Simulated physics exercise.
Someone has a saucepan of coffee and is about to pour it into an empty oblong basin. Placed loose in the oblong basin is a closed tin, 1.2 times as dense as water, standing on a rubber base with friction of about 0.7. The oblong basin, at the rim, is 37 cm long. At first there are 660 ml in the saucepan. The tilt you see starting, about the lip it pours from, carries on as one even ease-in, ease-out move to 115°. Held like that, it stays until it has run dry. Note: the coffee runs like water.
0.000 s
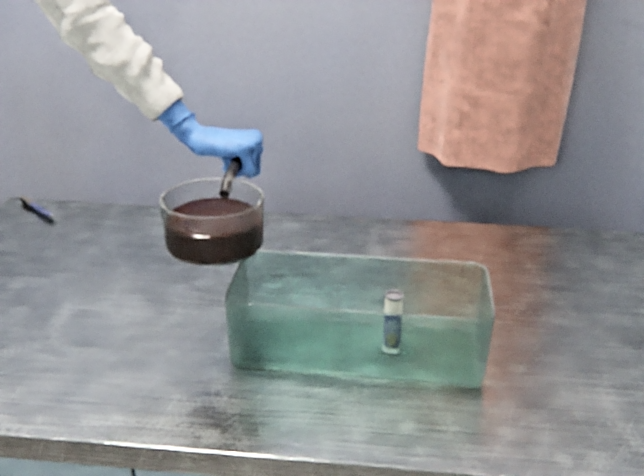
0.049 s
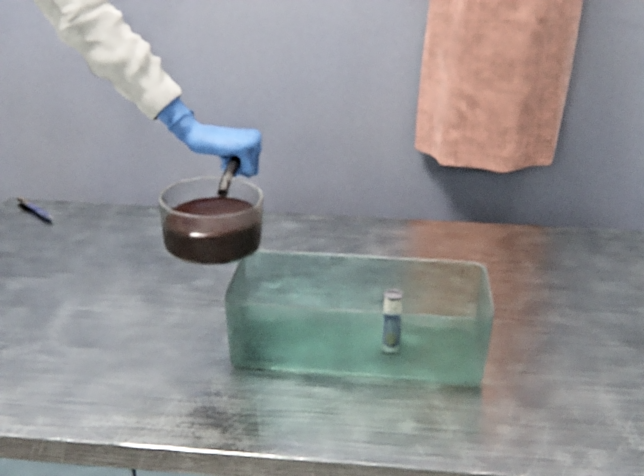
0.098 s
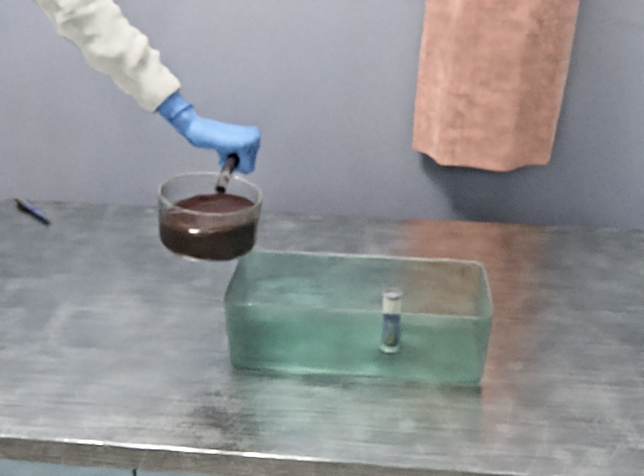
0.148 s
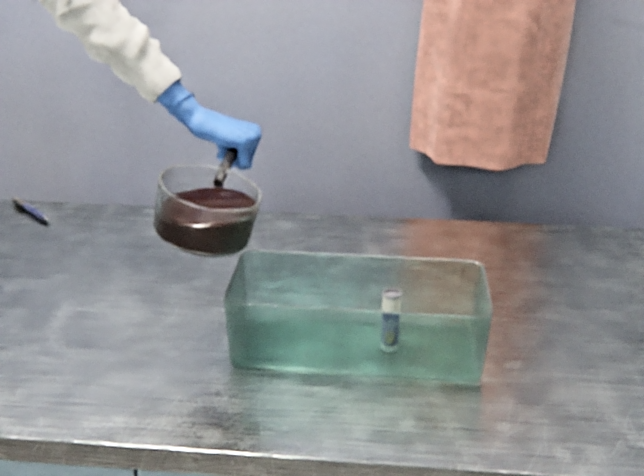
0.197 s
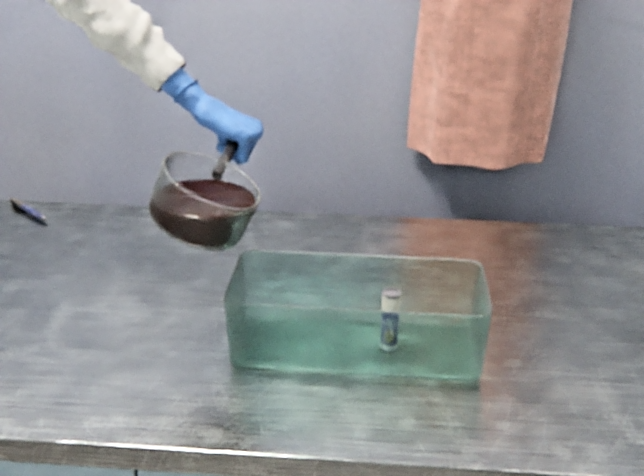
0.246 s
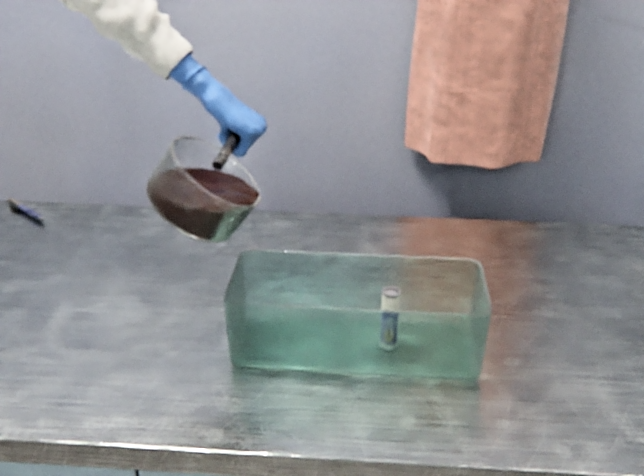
A glass saucepan of dark coffee, held by a blue-gloved hand above a clear oblong basin with a small tin inside, tilted slowly at first, then more steeply to the right.
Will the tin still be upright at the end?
It is tipped.
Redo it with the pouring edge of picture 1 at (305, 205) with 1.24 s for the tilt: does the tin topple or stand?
After that, the tin overturns.
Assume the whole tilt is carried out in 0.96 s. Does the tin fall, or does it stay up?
Outcome - the tin remains standing.
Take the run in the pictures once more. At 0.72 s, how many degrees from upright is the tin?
I'd say it is close to 0 degrees off upright.
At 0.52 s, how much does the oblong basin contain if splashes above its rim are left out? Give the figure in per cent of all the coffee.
Some 5 per cent.
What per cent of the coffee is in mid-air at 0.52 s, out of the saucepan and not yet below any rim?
Roughly 58 percent.
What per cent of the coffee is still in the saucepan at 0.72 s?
Close to 2 percent of the whole amount.
By 0.52 s the tilt is 104° and 37 per cent is still to pour; the tin stands where it began.
By 0.72 s the tilt is 115° and 2 per cent is still to pour; the tin stands 1 cm from where it began.
By 0.92 s the tilt is 115° and 0 per cent is still to pour; the tin stands 1 cm from where it began.
By 1.15 s the tilt is 115° and 0 per cent is still to pour; the tin leans 56°.
At rest the tin lies on its side.
